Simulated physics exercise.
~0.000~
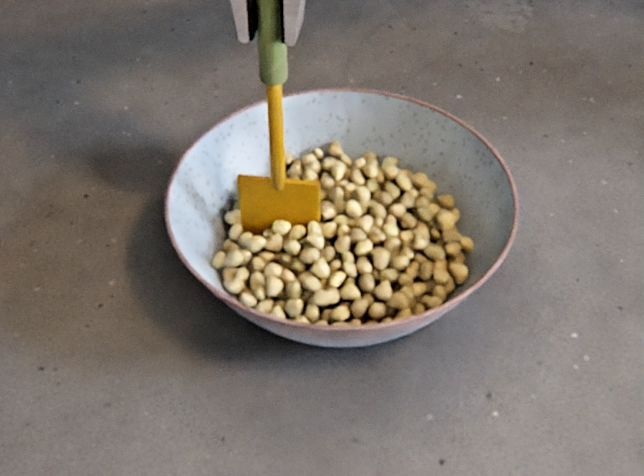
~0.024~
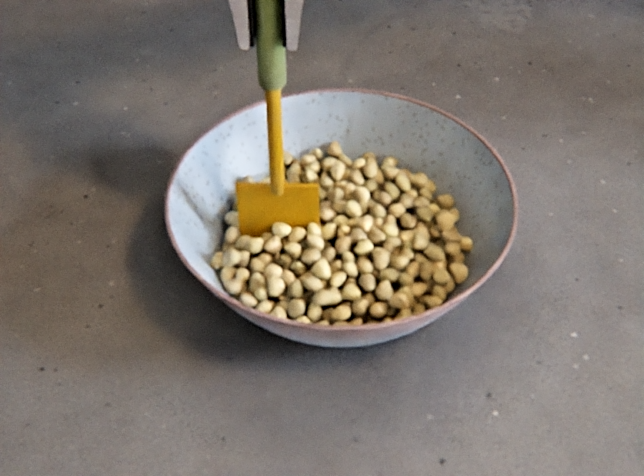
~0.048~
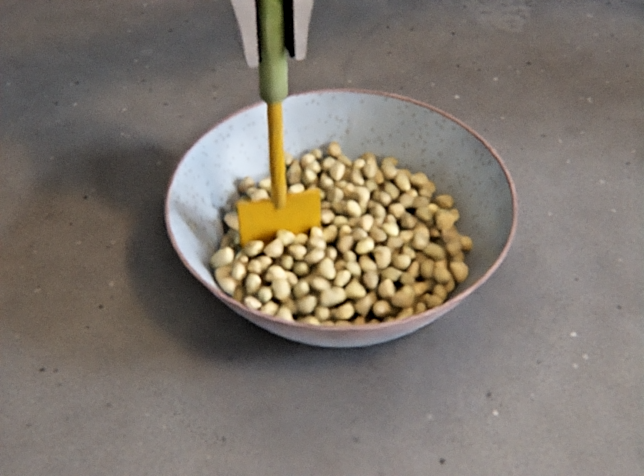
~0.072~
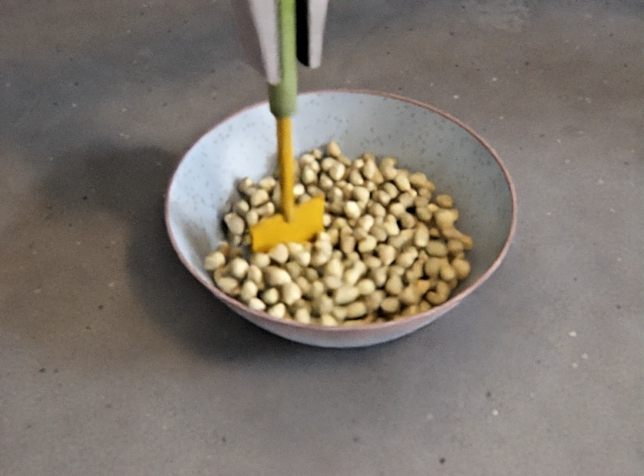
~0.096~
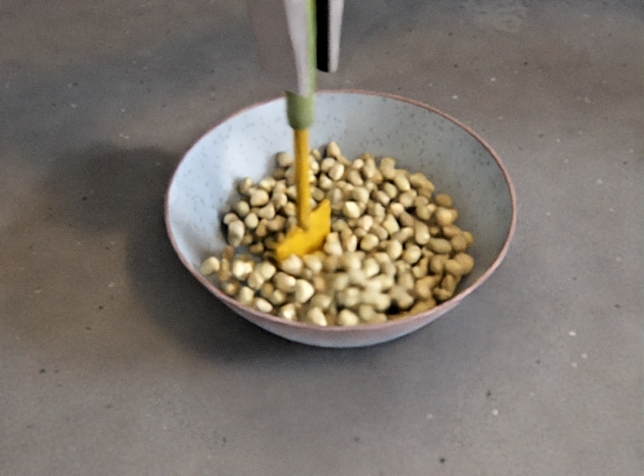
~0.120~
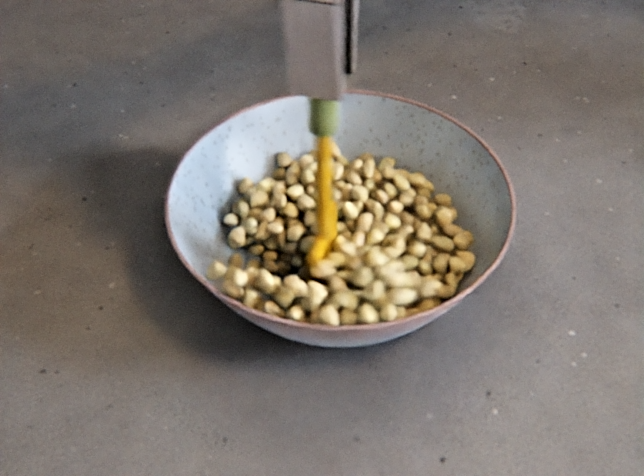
A robot gripper held a small yellow spatula upright in a pale blue bowl of dried beans, then swept it toward the viewer and to the right, turning the blade edge-on and pushing beans along.
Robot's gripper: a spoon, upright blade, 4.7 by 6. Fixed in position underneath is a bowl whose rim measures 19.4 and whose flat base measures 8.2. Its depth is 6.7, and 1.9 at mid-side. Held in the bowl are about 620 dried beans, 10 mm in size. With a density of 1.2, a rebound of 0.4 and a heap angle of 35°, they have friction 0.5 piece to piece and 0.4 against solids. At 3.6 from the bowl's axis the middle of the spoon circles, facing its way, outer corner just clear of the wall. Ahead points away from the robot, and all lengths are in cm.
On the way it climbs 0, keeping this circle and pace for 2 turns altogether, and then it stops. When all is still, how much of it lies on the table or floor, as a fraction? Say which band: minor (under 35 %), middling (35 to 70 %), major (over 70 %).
Band: Minor.
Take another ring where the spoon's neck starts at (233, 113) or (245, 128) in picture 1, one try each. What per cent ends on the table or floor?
10 and 30 %.
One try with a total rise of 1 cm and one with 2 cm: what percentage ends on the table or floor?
Around 25 percent, then 20 percent.
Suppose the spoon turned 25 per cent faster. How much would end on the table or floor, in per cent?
45 per cent.
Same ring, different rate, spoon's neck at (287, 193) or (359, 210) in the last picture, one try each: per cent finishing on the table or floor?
Around 5 and 45 per cent respectively.
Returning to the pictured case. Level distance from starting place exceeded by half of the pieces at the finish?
Roughly 11 cm, measured level.
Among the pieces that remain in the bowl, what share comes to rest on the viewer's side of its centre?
I'd say around 55 per cent.
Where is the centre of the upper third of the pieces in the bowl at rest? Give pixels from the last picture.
Somewhere close to (253, 240).
After 0.42 s, 331° round, highest piece 9 above the table; 531 in the bowl, 41 on the table or floor, 43 in flight or on the tool.
After 0.72 s, 219° round, highest piece 9 above the table; 469 in the bowl, 136 on the table or floor, 10 in flight or on the tool.
After 1.07 s, 0° round, highest piece 6 above the table; 454 in the bowl, 161 on the table or floor.
After 1.77 s, 0° round, highest piece 6 above the table; 454 in the bowl, 161 on the table or floor.
At rest, 454 in the bowl, 161 on the table or floor. That is 26 % on the table or floor.
